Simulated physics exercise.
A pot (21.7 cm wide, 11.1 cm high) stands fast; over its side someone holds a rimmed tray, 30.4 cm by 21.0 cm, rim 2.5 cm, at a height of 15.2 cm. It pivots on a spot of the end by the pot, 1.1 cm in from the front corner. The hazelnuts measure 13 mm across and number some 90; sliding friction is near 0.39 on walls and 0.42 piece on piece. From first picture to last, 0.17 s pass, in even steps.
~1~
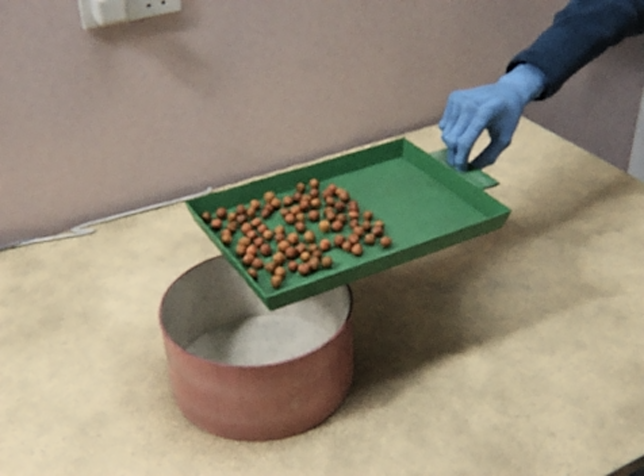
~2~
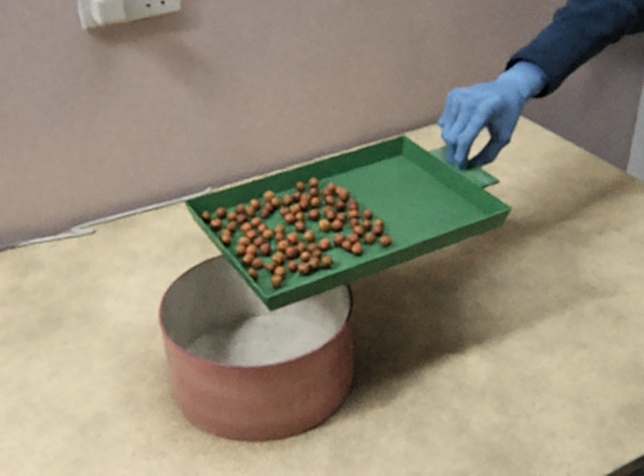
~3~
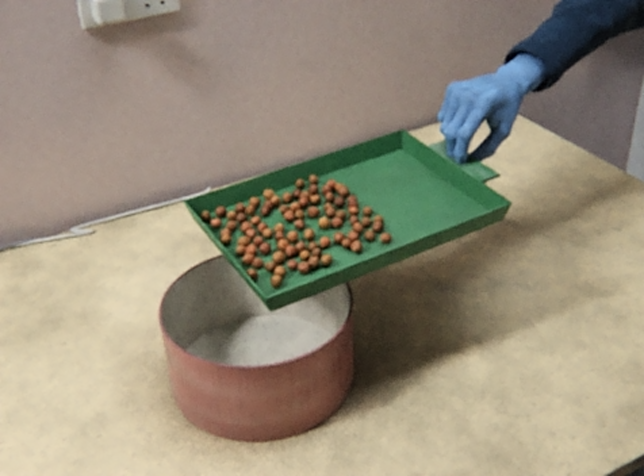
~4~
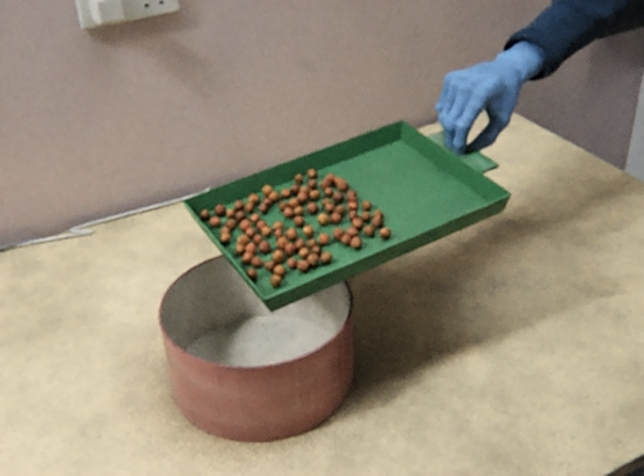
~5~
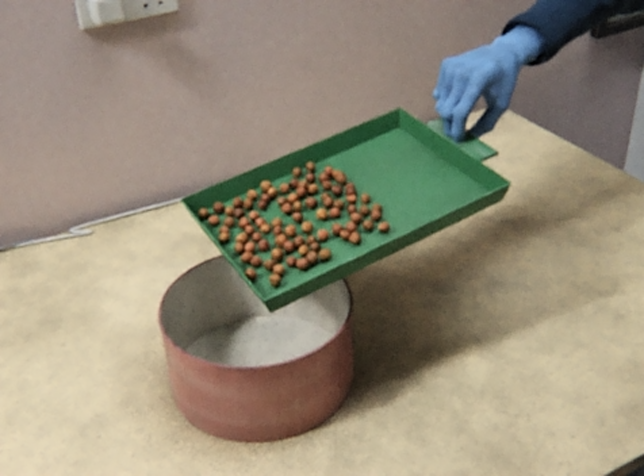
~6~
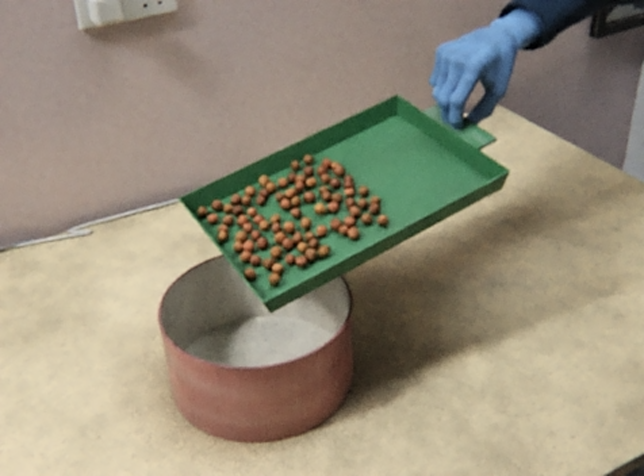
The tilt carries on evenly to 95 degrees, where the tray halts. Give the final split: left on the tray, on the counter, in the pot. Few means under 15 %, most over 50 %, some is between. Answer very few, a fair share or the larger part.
Tray: Very few, counter: A fair share, pot: The larger part.
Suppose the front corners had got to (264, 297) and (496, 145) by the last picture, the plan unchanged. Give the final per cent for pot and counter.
Pot 65, counter 35.
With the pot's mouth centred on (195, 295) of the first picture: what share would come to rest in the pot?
About 65 per cent.
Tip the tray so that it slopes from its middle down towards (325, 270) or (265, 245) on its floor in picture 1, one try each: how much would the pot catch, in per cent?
About 20 and 60 per cent.
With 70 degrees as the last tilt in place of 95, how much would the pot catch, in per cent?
Then about 5 per cent.
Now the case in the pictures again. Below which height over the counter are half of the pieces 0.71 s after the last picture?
Roughly 20 cm.
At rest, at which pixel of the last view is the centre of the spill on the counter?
Around (112, 442).
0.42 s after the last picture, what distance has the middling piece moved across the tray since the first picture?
About 6 cm.
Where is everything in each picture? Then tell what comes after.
The first frame shows tray tilt 0 degrees, front corners at (269, 291) and (504, 209); middle of the pieces at (301, 228); pot at (256, 302).
The second frame shows tray tilt 0 degrees, front corners at (269, 292) and (504, 207); middle of the pieces at (301, 227).
The third frame shows tray tilt 2 degrees, front corners at (269, 292) and (504, 202); middle of the pieces at (300, 225).
The fourth frame shows tray tilt 4 degrees, front corners at (268, 293) and (503, 193), lowest corner left front; middle of the pieces at (300, 222).
The fifth frame shows tray tilt 7 degrees, front corners at (267, 294) and (502, 182), lowest corner left front; middle of the pieces at (298, 217).
The sixth frame shows tray tilt 11 degrees, front corners at (266, 295) and (501, 170), lowest corner left front; middle of the pieces at (297, 213); pot at (256, 303).
Then, 0.42 s after the last picture, tilt 51 degrees; the tray holds 100 %, the pot 0 %.
Then, 0.71 s after the last picture, tilt 79 degrees; the tray holds 95 %, the pot 0 %.
Then, 1.09 s after the last picture, tilt 95 degrees; the tray holds 10 %, the pot 50 %.
In the end, tray 0 %, counter 30 %, pot 70 %.
